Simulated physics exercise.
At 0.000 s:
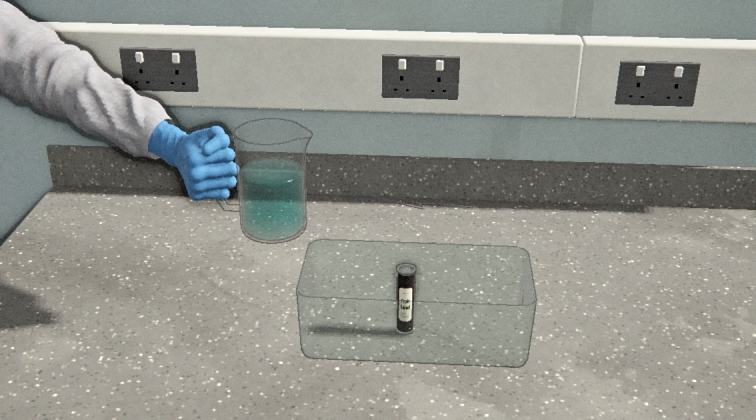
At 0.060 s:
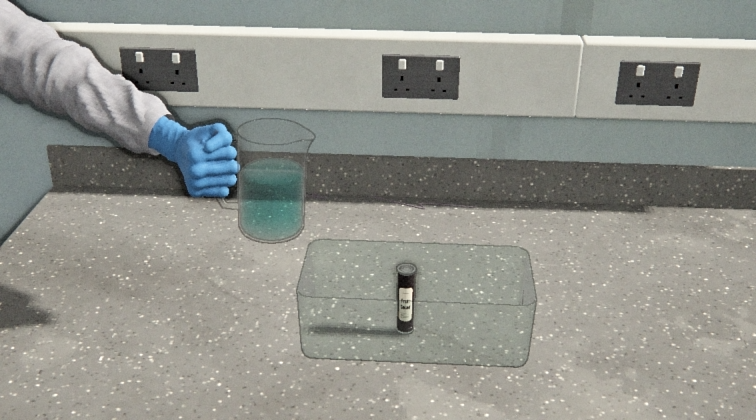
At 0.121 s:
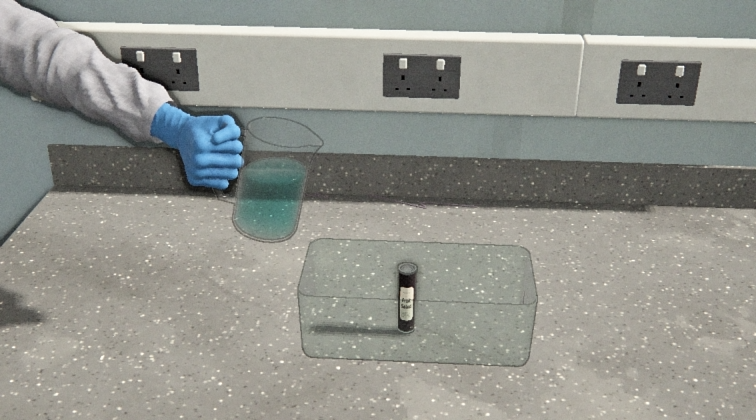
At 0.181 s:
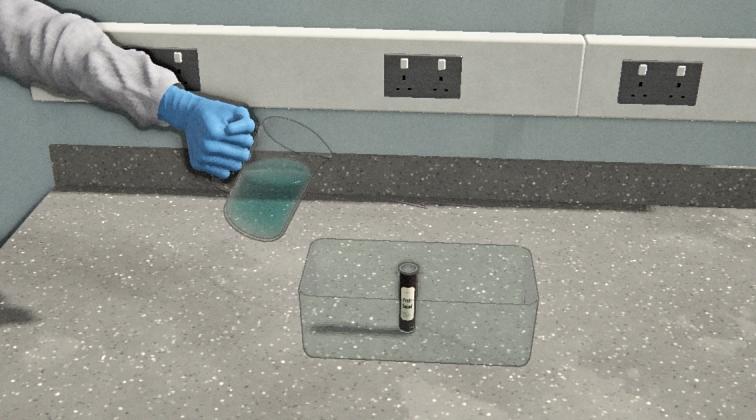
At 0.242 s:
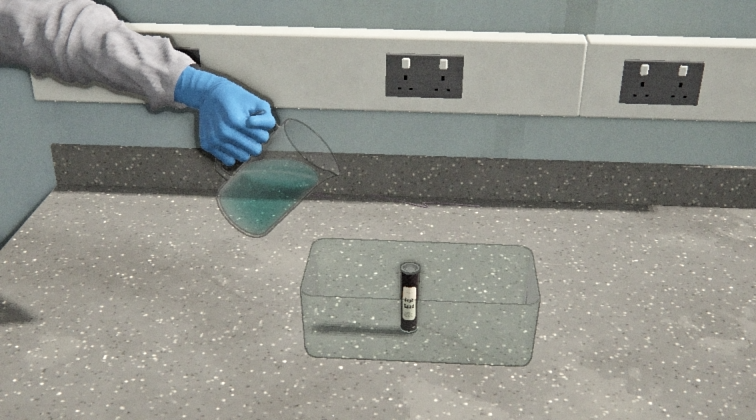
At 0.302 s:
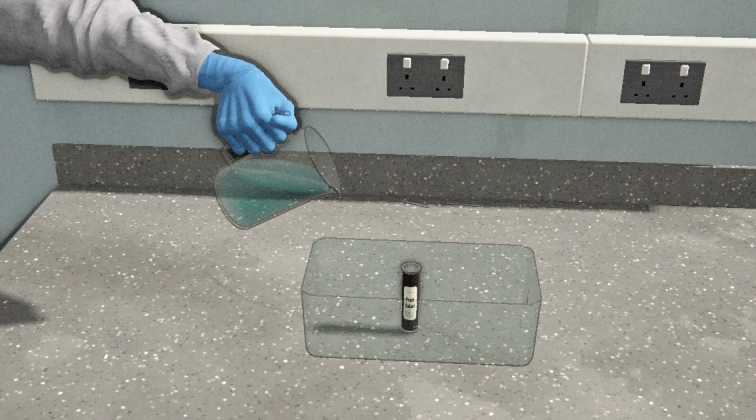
The clip shows a blue-gloved hand tilting a clear pitcher of teal liquid steadily to the right above a speckled countertop, while an empty, transparent long basin and a small dark labelled container in view stay still.
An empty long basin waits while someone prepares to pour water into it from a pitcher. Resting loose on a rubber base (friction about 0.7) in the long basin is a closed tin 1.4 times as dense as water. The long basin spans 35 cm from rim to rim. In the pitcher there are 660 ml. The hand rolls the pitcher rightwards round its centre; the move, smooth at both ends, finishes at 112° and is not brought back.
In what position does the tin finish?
It finishes upright.
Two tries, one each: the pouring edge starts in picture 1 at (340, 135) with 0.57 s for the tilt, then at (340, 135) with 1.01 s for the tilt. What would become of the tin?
First it topples; then it falls.
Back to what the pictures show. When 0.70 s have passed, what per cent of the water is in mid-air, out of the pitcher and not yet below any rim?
Near 18 percent.
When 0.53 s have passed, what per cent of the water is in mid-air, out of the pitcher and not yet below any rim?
24 per cent.
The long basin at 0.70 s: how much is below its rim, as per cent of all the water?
64 per cent or thereabouts.
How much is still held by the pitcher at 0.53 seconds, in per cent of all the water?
Roughly 64 per cent.
After 0.53 s the tilt is 111° and 63 per cent is still to pour; the tin stands where it began.
After 0.70 s the tilt is 112° and 18 per cent is still to pour; the tin stands where it began.
After 0.88 s the tilt is 112° and 3 per cent is still to pour; the tin stands where it began.
After 1.07 s the tilt is 112° and 0 per cent is still to pour; the tin stands where it began.
In the end the tin stands where it began.
